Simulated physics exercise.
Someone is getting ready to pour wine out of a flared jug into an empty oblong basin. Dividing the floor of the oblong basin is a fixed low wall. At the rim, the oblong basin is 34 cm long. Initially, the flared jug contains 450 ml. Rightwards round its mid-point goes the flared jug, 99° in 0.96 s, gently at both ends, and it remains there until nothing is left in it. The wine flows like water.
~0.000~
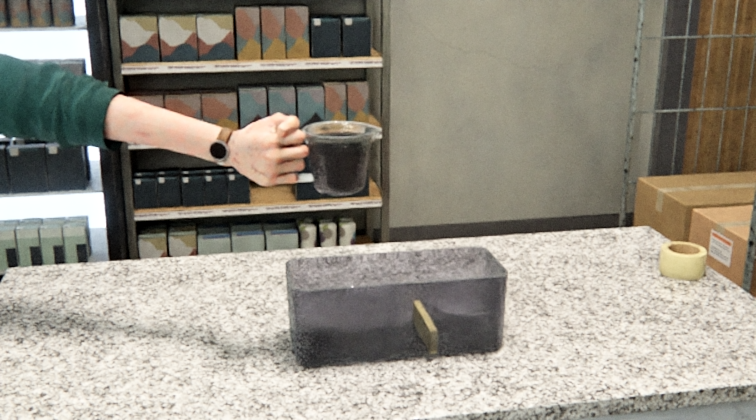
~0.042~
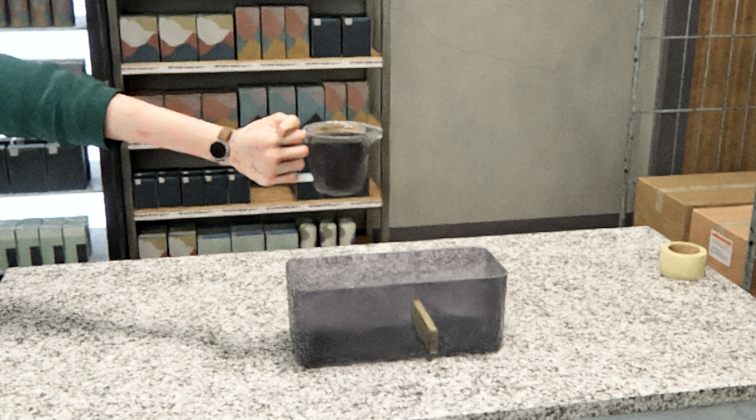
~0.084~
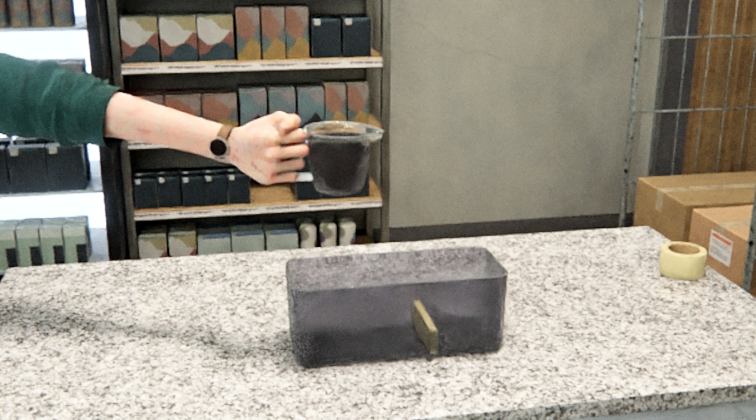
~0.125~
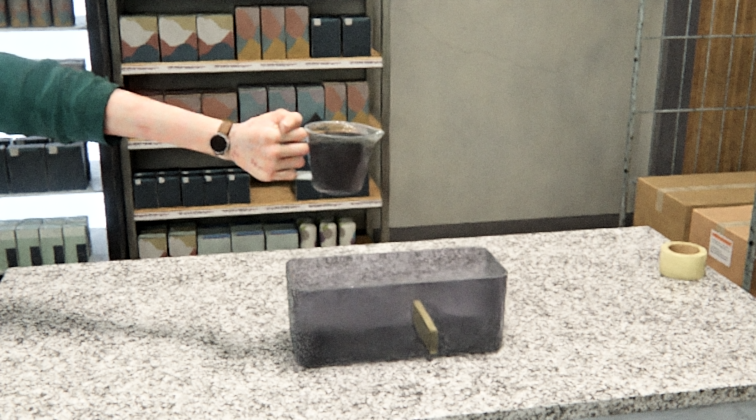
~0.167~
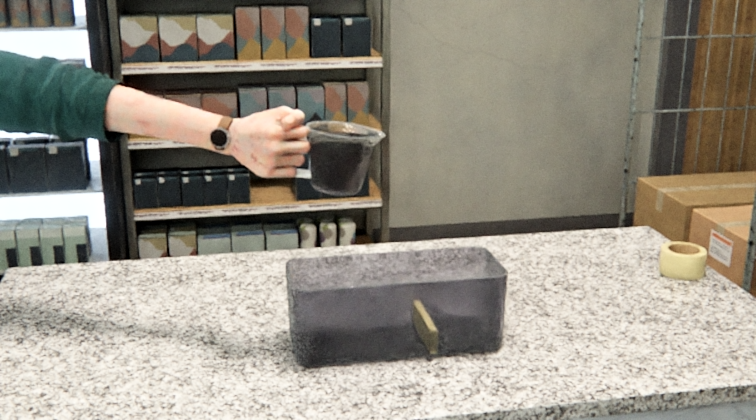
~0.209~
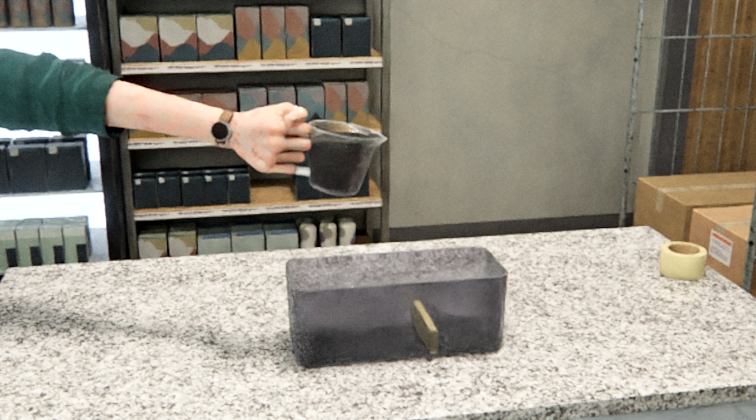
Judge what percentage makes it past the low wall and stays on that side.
Some 56 per cent makes it over and stays.
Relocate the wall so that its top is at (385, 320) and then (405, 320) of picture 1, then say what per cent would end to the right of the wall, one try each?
First try about 90 %, second try about 85 %.
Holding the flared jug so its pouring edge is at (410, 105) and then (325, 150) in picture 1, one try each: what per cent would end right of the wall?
In turn about 85 and 10 per cent.
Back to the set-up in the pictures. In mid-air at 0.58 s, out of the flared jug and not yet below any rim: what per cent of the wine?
Share: Roughly 28 per cent.
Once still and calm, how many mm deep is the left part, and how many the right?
Depths: Left near 8 mm, right near 18 mm.
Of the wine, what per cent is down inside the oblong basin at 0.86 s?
Around 62 in a hundred.
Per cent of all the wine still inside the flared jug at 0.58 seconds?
At that time about 68 in a hundred parts are still held.
After 0.58 s the tilt is 66° and 68 per cent is still to pour, 1 is left of the wall and 4 right of it.
After 0.86 s the tilt is 96° and 14 per cent is still to pour, 16 is left of the wall and 46 right of it.
After 1.15 s the tilt is 99° and 0 per cent is still to pour, 41 is left of the wall and 56 right of it.
After 1.46 s the tilt is 99° and 0 per cent is still to pour, 42 is left of the wall and 56 right of it.
In the end 42 per cent lies left of the wall, 56 right of it and 1 outside.
